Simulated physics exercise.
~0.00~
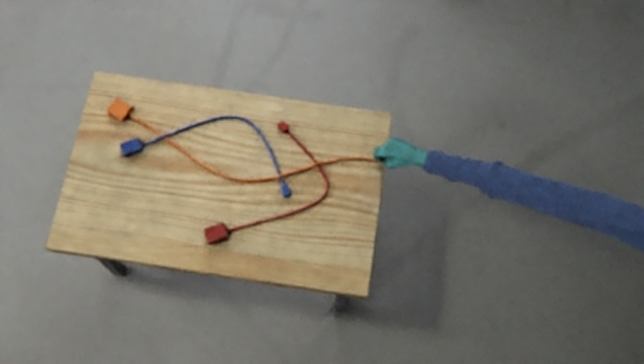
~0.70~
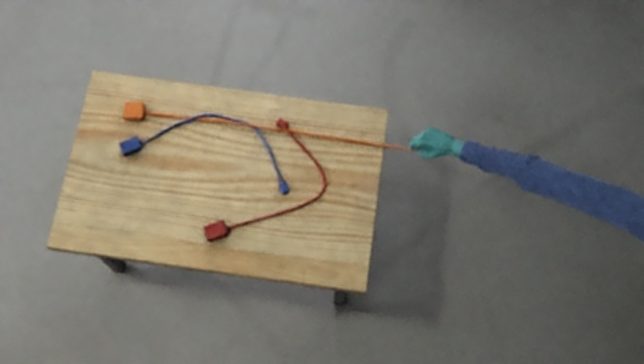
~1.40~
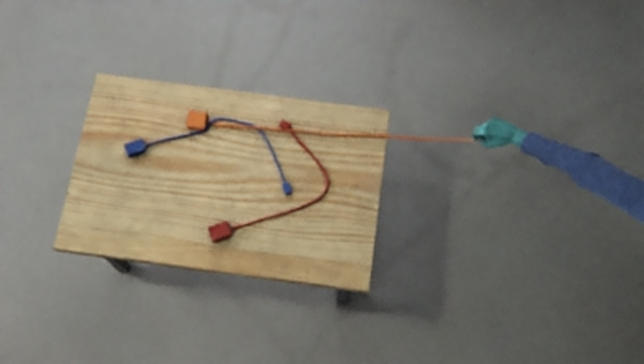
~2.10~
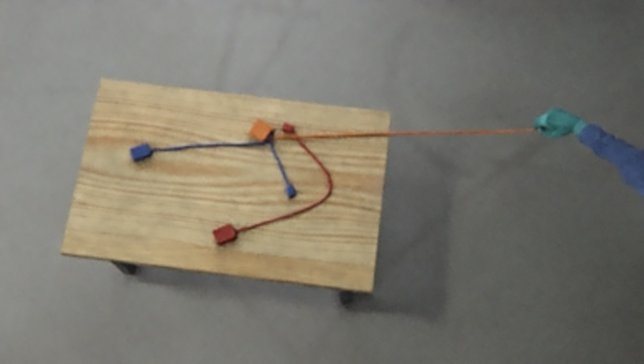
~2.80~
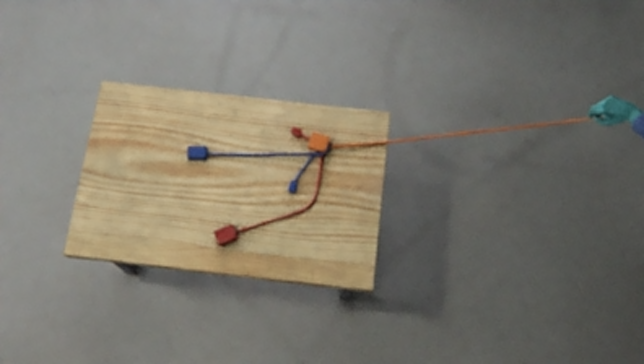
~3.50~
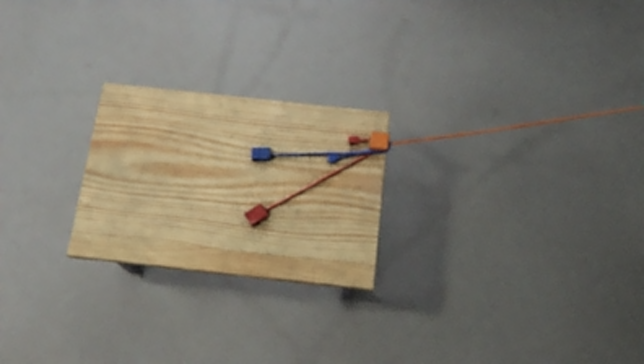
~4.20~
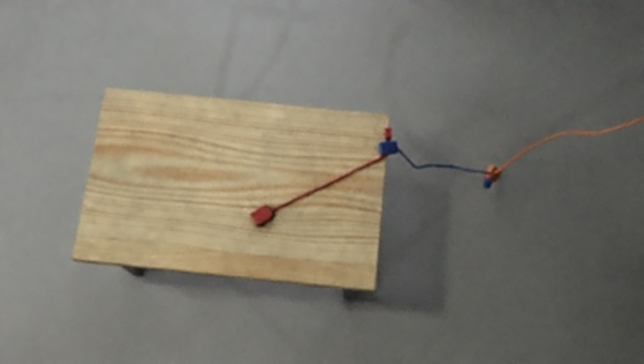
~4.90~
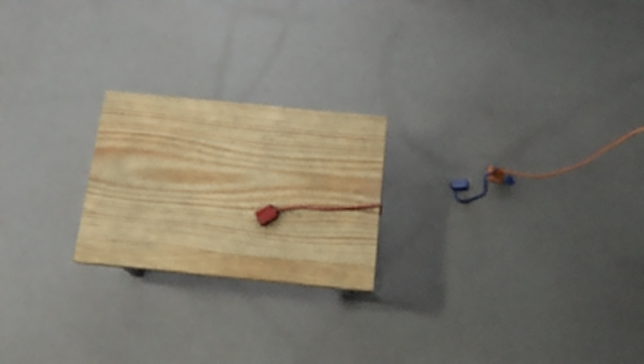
On a wooden table, a gloved hand pulling an orange lead right, dragging the blue one off and leaving the red charger behind.
